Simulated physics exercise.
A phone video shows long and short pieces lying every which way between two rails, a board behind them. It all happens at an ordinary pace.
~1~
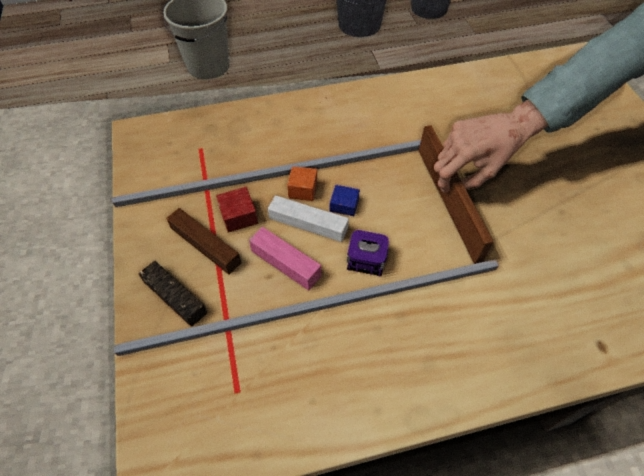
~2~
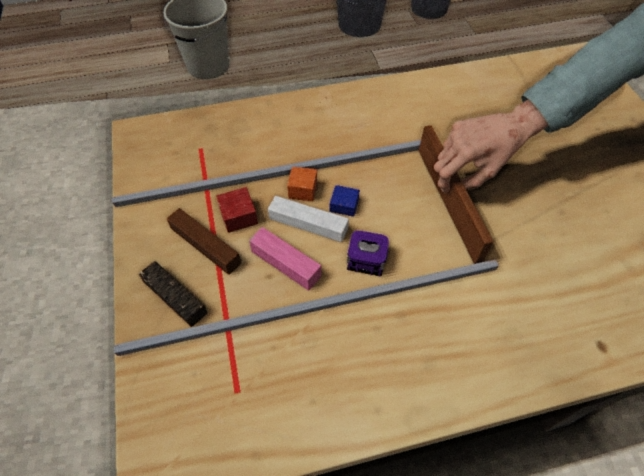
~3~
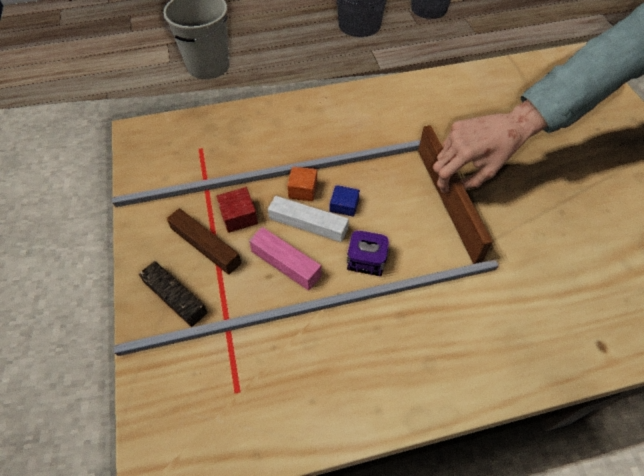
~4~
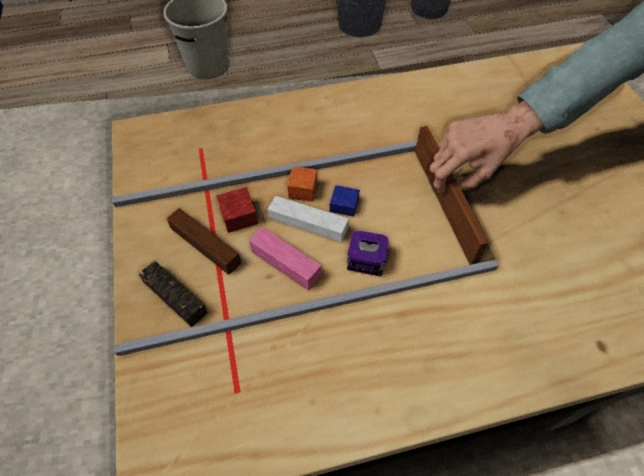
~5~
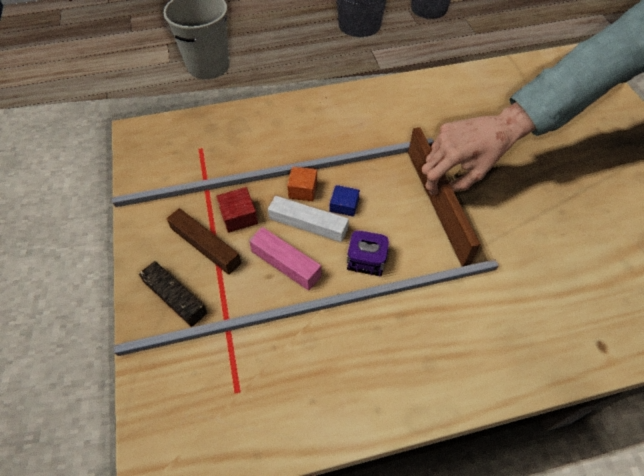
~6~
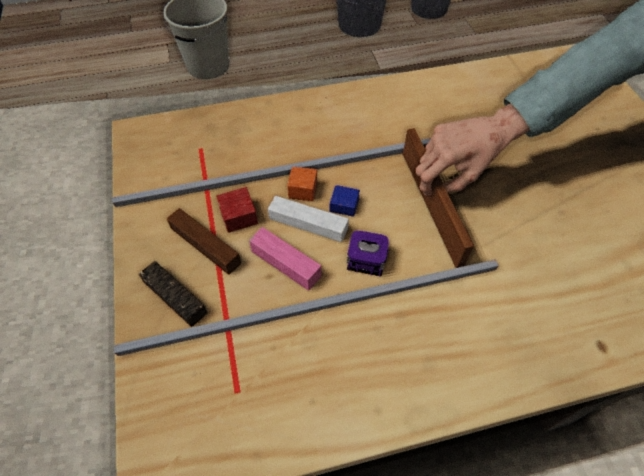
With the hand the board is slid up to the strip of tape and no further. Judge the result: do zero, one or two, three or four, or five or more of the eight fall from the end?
I expect not one of them will drop off.
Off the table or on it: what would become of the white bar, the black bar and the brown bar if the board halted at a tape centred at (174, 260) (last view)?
Starting with the white bar, it keeps its place, then the black bar ends up falling, then the brown bar ends up falling.
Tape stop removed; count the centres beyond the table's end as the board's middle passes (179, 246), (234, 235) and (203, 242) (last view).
Going through the three positions, you'd get 2, 0 and 0.
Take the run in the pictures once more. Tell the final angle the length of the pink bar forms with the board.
I'd put it at about 0°.
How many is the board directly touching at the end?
It touches 4.
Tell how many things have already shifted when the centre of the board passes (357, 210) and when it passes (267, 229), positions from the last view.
Answer - first 2, then 7.
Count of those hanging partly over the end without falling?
Count: 1.
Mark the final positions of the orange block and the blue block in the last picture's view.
Same order as the question: First (194, 196), second (194, 222).
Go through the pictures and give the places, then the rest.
Black bar (173, 293); brown bar (203, 241); red block (237, 210); board (452, 191); tape (216, 251), in the first frame.
Brown bar (203, 241); white bar (308, 219), in the second frame.
Red block (237, 210); orange block (303, 184), in the third frame.
Black bar (173, 293); pink bar (285, 258), in the fourth frame.
Brown bar (203, 241); board (440, 194), in the fifth frame.
Black bar (173, 293); brown bar (203, 241); red block (237, 210); board (434, 195); tape (216, 251), in the sixth frame.
Early on, none off yet; black bar at rest near (173, 293); brown bar at rest near (203, 241); red block at rest near (237, 210).
Finally, the number that fall off is zero.
